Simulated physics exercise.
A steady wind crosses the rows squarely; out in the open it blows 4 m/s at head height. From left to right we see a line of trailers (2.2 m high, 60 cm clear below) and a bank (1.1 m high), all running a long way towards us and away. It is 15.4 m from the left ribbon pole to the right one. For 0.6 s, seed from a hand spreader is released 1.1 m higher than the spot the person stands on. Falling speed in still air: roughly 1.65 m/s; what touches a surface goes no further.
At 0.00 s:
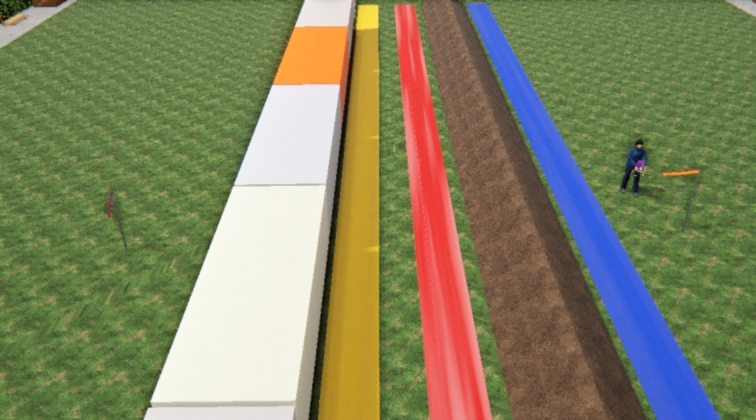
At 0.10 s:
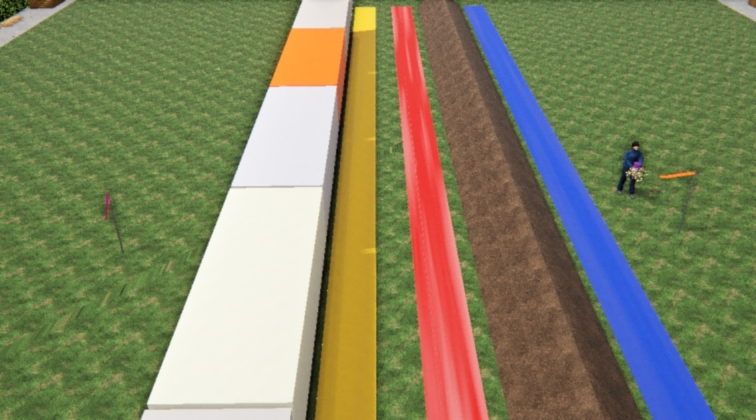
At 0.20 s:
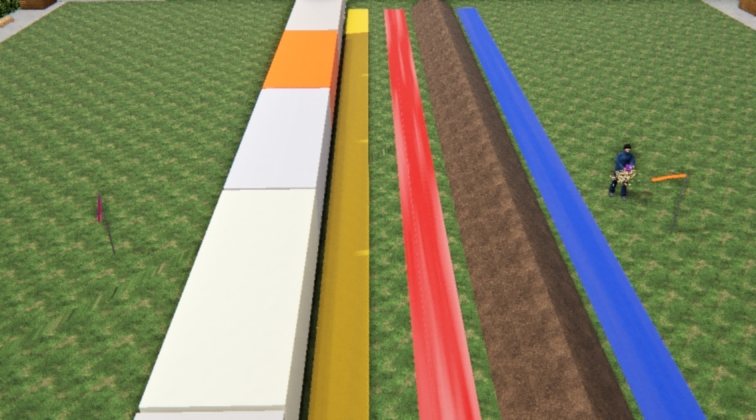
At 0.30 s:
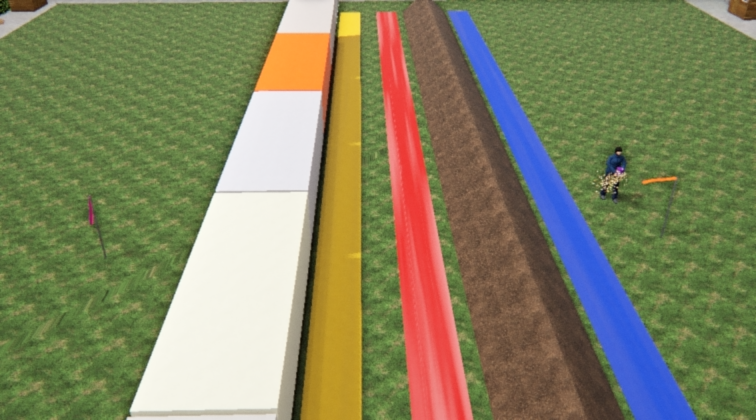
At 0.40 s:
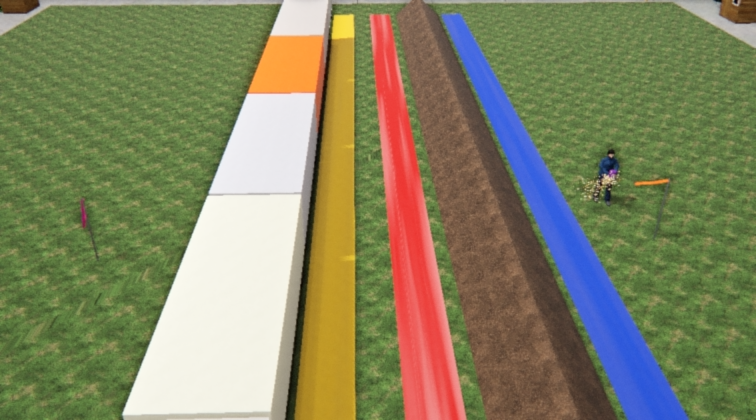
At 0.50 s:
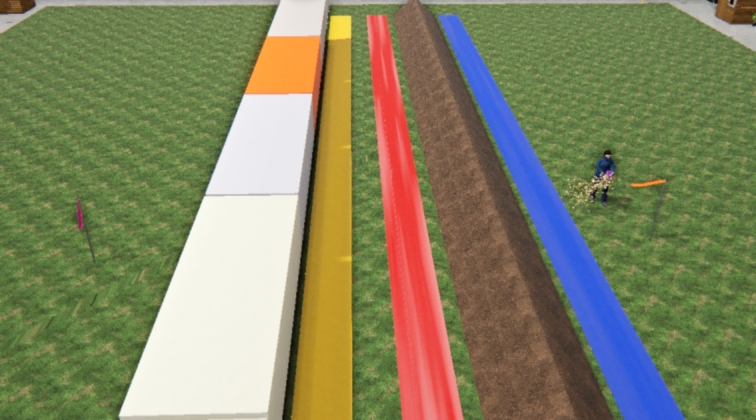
A person in dark blue stands on a green lawn at the right, beside a pole with an orange ribbon, seen from high above. To the left run a row of white and orange trailers, yellow and red strips, a brown bank and a blue strip, with a reddish ribbon hanging at far left. Pale seed spreads leftward from the person in a growing cloud, while the view shifts slightly.
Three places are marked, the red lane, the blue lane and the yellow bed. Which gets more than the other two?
The blue one.
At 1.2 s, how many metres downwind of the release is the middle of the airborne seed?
About 1.5 m.
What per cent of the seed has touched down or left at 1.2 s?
About 55 %.
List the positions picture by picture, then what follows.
The first frame shows the left ribbon ends at (109, 218), leaning 15 degrees to the left, the seed in the air spans x = 635 to 650 around y = 170 and it comes from (641, 169).
The second frame shows the right ribbon ends at (660, 177), leaning 85 degrees to the left, the seed in the air spans x = 630 to 645 around y = 175, the red one passes (432, 234), the yellow one passes (354, 235) and the blue one passes (589, 232).
The third frame shows the left ribbon ends at (99, 222), leaning 15 degrees to the left, the seed in the air spans x = 615 to 635 around y = 175 and the top of the line of trailers crosses (281, 145).
The fourth frame shows the right ribbon ends at (643, 183), leaning 80 degrees to the left, the seed in the air spans x = 600 to 625 around y = 180, the red one passes (411, 196), the yellow one passes (342, 197) and the blue one passes (550, 194).
The fifth frame shows the left ribbon ends at (84, 228), hanging almost straight and the seed in the air spans x = 580 to 615 around y = 185.
The sixth frame shows the right ribbon ends at (632, 185), leaning 85 degrees to the left, the seed in the air spans x = 570 to 610 around y = 185 and the top of the bank crosses (483, 182).
After 1.2 s, 47 % is in the air or yet to come; 0 % lies on the red lane, 0 % on the yellow bed and 34 % on the blue lane; the middle of what still flies is 0.4 m above the low ground, near (554, 203).
After 2.0 s, 1 % is in the air or yet to come; 0 % lies on the red lane, 0 % on the yellow bed and 66 % on the blue lane.
After 3.5 s, 0 % is in the air or yet to come; 0 % lies on the red lane, 0 % on the yellow bed and 66 % on the blue lane.
After 8.0 s, 0 % is in the air or yet to come; 0 % lies on the red lane, 0 % on the yellow bed and 66 % on the blue lane.
After 45.0 s, 0 % is in the air or yet to come; 0 % lies on the red lane, 0 % on the yellow bed and 66 % on the blue lane.
